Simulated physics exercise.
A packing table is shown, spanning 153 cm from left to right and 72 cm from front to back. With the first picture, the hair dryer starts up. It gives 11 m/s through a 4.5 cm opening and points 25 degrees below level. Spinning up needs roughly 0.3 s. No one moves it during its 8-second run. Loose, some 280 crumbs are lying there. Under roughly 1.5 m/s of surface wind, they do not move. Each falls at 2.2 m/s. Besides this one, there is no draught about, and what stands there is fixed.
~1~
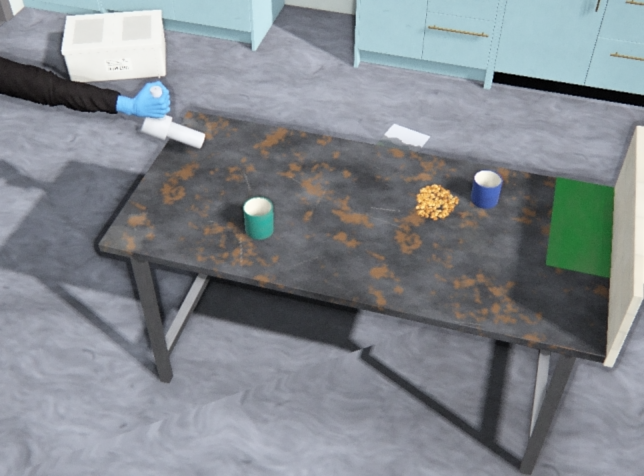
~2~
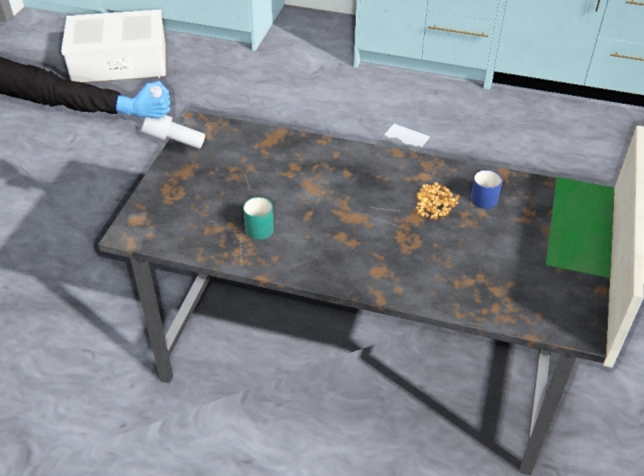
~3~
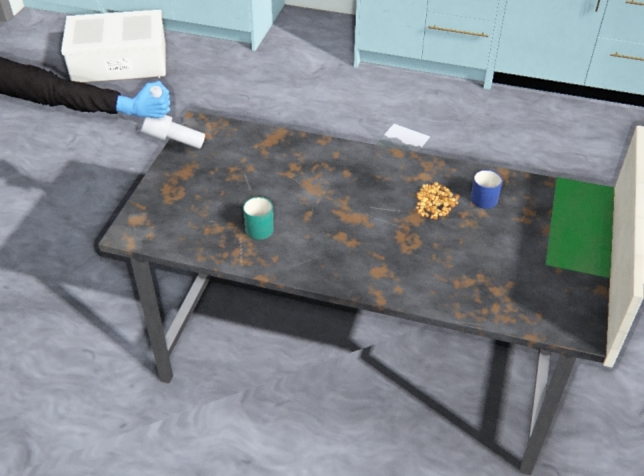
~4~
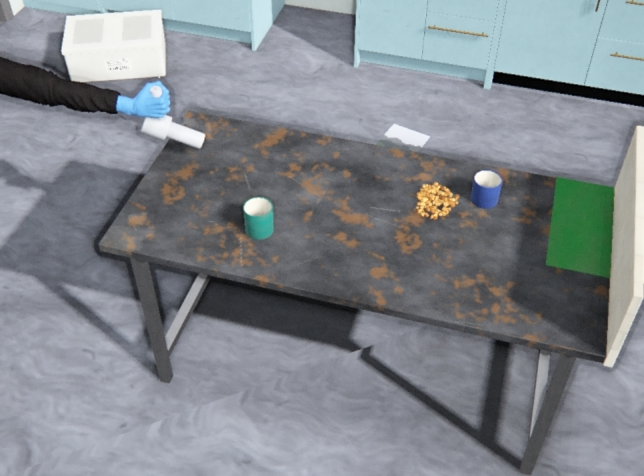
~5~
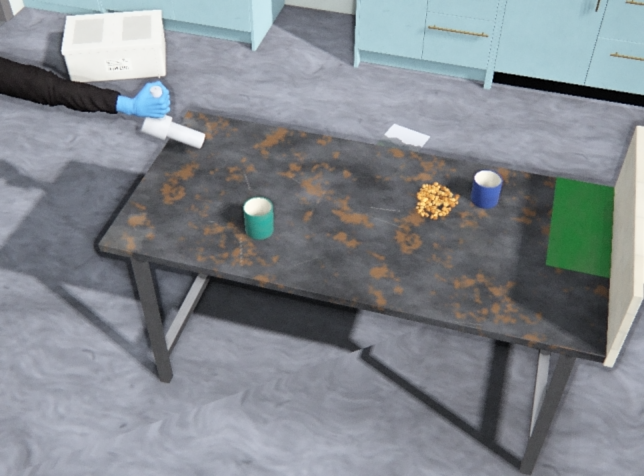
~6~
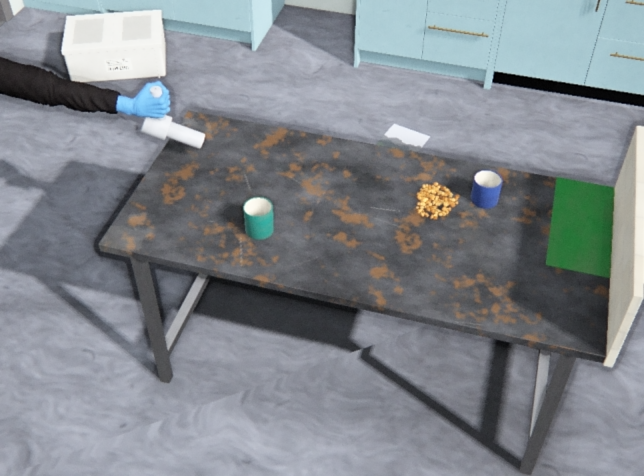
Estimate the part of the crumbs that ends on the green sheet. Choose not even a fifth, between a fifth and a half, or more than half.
Once it settles, the bulk lie on the green sheet.
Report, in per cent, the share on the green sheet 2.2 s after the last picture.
Share: Around 80 percent.
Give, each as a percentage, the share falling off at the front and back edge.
About 0 % front, 0 % back.
Then, 1.2 s after the last picture, 75 % are on the green sheet; the middle of those still in play is near (570, 238); 21 % have settled or left.
Then, 2.2 s after the last picture, 76 % are on the green sheet; the middle of those still in play is near (580, 239); 26 % have settled or left.
Then, 4.1 s after the last picture, 78 % are on the green sheet; the middle of those still in play is near (580, 239); 34 % have settled or left.
Then, 7.7 s after the last picture, at the end, 82 % are on the green sheet; the middle of those still in play is near (582, 241).
